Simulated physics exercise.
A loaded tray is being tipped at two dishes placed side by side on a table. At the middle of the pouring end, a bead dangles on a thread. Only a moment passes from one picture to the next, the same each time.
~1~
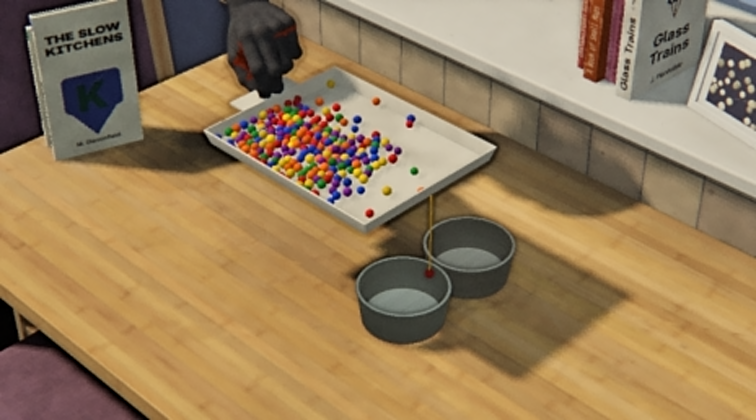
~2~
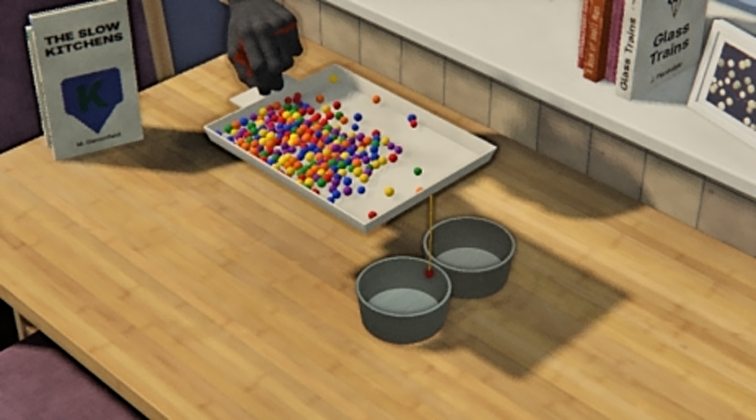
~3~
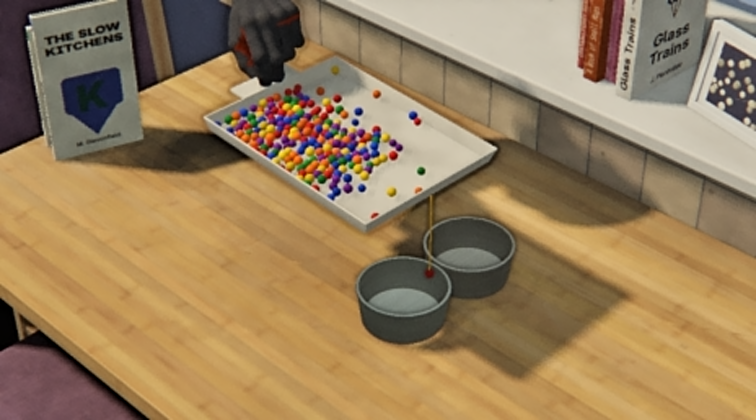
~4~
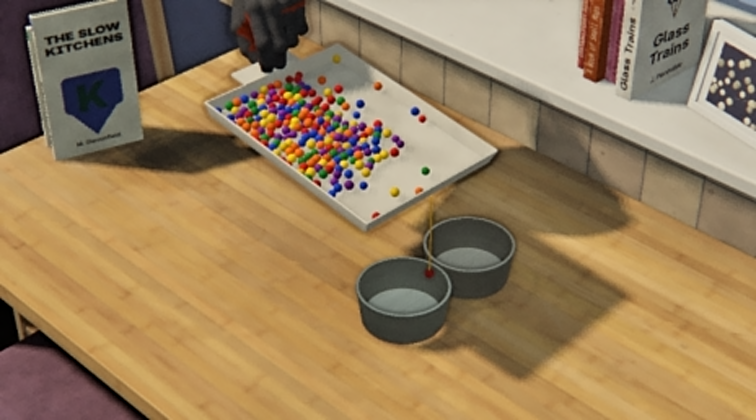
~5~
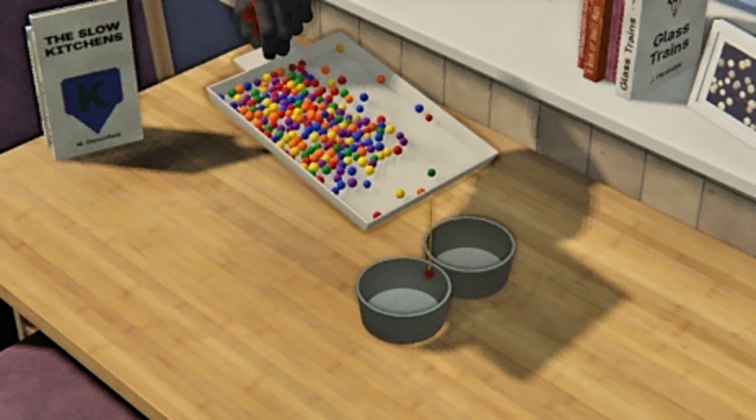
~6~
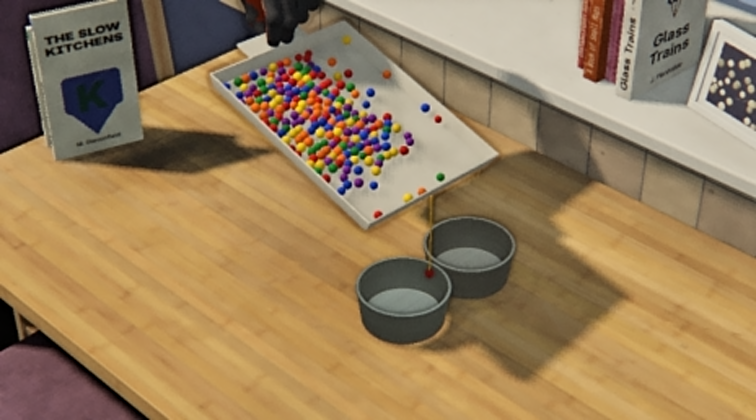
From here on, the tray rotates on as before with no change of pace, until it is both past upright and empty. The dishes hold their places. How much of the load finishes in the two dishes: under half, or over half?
Under half.
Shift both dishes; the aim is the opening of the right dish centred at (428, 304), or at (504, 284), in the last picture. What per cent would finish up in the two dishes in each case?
Trial 1 near 20 percent, trial 2 near 80 percent.
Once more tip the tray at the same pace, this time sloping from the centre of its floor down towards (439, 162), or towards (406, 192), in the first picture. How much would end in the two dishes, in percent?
50 per cent, then 0 per cent.
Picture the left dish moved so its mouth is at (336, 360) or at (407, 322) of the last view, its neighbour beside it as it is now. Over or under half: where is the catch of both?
First shift, a minority share; second shift, a majority share.
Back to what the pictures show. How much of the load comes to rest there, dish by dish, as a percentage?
Result - left dish: 0 %; right dish: 10 %.
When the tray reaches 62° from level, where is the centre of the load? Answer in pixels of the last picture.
Near (463, 187).
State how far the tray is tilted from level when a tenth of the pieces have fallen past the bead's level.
Somewhere around 55 degrees.
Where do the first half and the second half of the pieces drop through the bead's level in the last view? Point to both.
Close to (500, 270), then close to (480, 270).
Soon, tray tipped steeply; about half on the tray; about a quarter outside both; about a quarter in the air.
A while on, tray tipped past a quarter turn; a small part in the right dish; most outside both; a small part in the air.
Towards the end, tray tipped past a quarter turn; a stray few in the left dish; a small part in the right dish; most outside both.
Finally, tray tipped past a quarter turn; a stray few in the left dish; a small part in the right dish; most outside both.
